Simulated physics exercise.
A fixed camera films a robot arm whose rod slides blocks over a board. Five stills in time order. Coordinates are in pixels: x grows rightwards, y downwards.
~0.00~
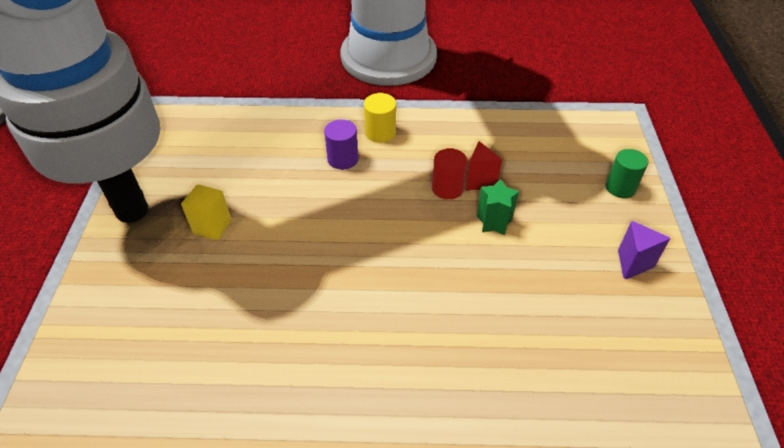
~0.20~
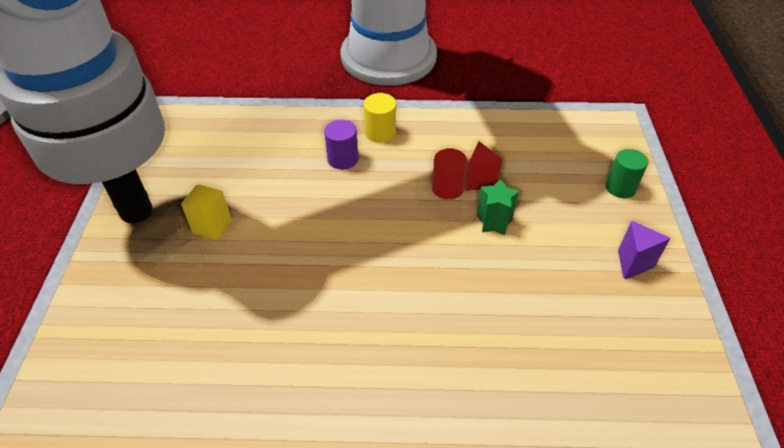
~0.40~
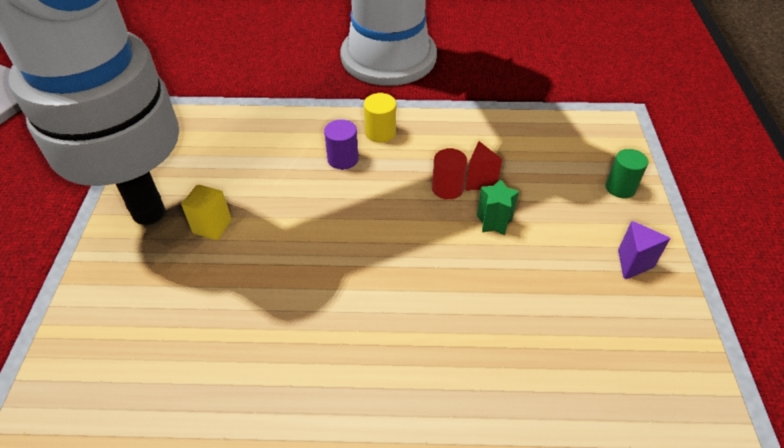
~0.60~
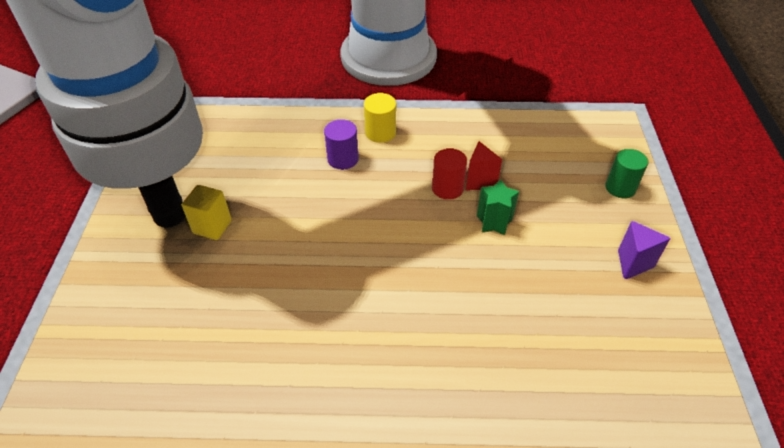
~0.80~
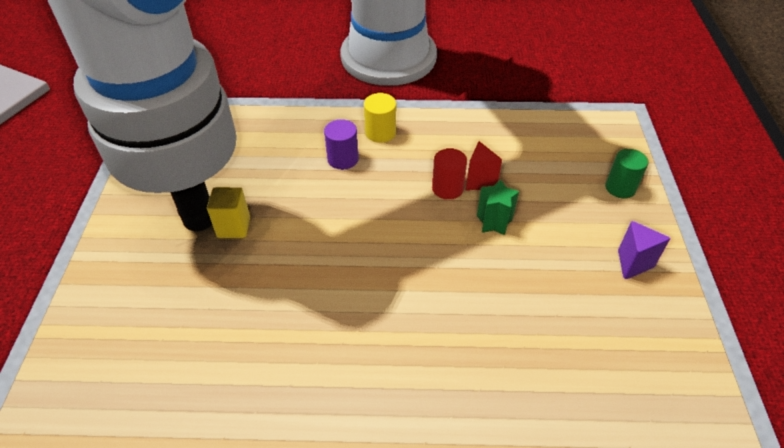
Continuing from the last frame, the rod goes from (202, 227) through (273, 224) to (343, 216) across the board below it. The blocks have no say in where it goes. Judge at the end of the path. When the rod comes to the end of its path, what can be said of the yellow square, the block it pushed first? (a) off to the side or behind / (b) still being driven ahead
I choose b.
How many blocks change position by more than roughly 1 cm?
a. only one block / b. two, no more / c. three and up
I'll go with a - only one block.
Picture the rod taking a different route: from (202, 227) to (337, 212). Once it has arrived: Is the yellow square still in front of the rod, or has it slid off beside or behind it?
Answer: Still ahead.
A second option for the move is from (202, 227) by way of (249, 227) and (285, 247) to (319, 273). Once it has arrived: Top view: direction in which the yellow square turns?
It makes a counterclockwise turn.
The first path, step by step. One third of the way, rod (248, 219); yellow square (275, 196).
Two thirds of the way, rod (296, 215); yellow square (324, 194).
At the end, rod (343, 209); yellow square (372, 193), turned 25° clockwise; purple circular block unmoved.
